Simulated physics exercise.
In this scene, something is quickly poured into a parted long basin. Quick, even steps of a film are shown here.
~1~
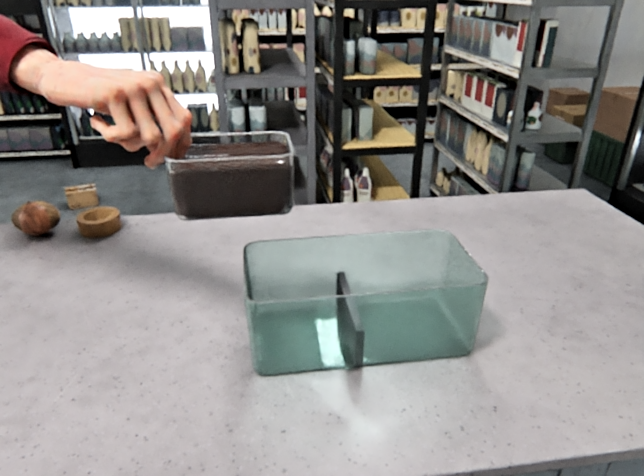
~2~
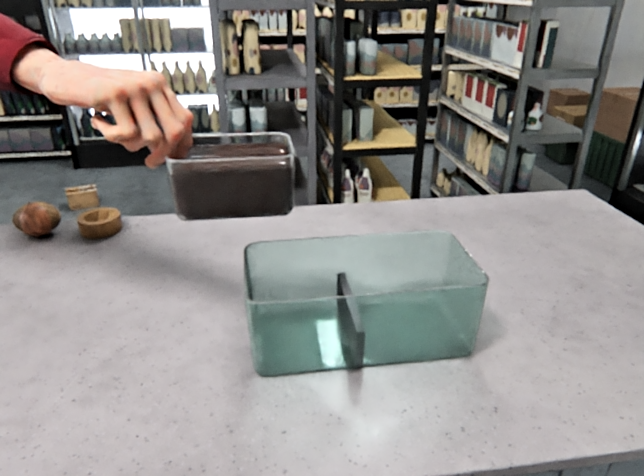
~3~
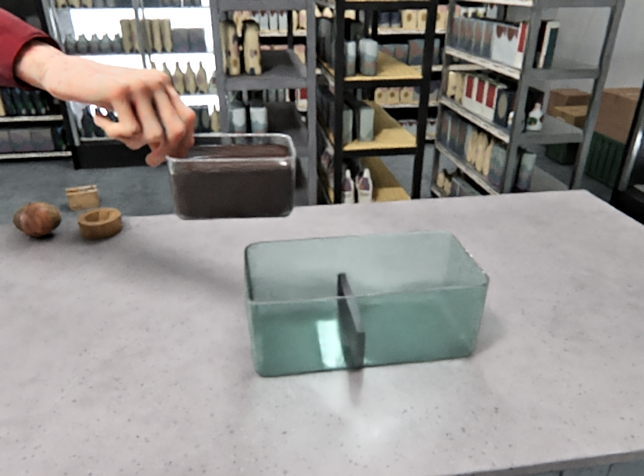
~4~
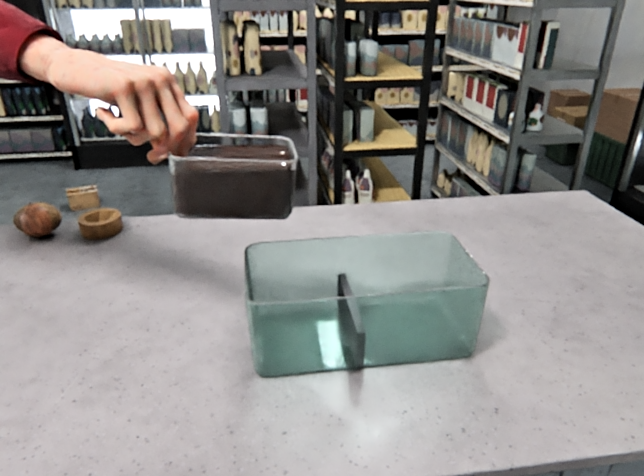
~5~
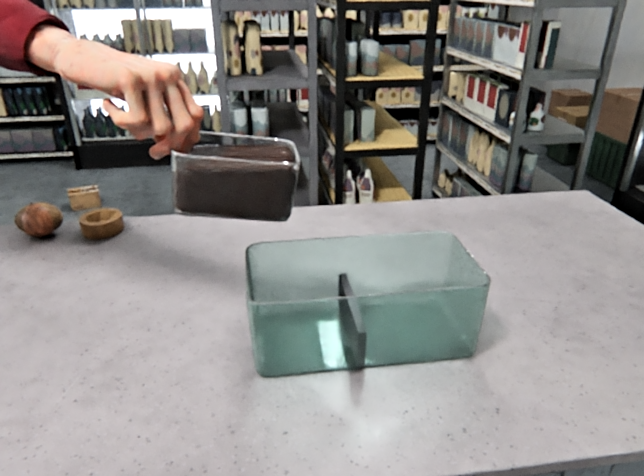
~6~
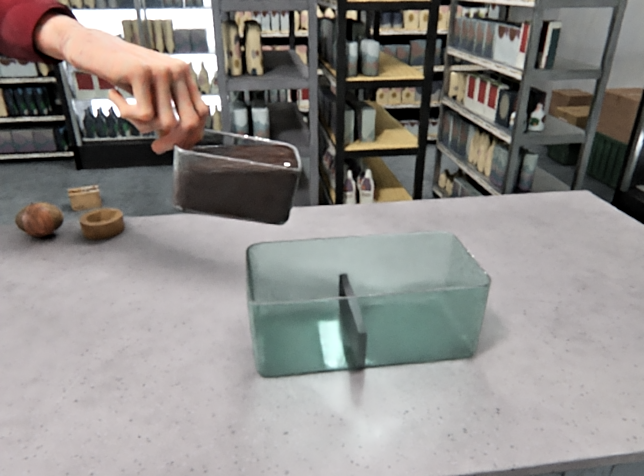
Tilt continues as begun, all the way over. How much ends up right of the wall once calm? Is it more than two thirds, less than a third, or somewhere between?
Most likely the right of the wall will hold one third or more, up to two thirds.
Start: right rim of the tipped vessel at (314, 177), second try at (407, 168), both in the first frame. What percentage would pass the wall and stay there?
70 %, then 95 %.
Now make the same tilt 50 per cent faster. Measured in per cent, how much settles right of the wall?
About 50 per cent.
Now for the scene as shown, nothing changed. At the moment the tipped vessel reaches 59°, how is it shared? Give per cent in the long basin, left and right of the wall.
5 per cent left, 15 per cent right.
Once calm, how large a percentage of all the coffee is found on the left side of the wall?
Some 45 parts in a hundred.
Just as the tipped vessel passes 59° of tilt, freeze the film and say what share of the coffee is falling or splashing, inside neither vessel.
Estimated at 30 per cent or so.
A moment on, the tilt is 59° and 51 per cent is still to pour, 6 is left of the wall and 15 right of it.
Next, the tilt is 89° and 13 per cent is still to pour, 27 is left of the wall and 54 right of it.
Then the tilt is 97° and 2 per cent is still to pour, 43 is left of the wall and 54 right of it.
Later the tilt is 97° and 0 per cent is still to pour, 45 is left of the wall and 54 right of it.
In the end 45 per cent lies left of the wall, 54 right of it and 1 outside.
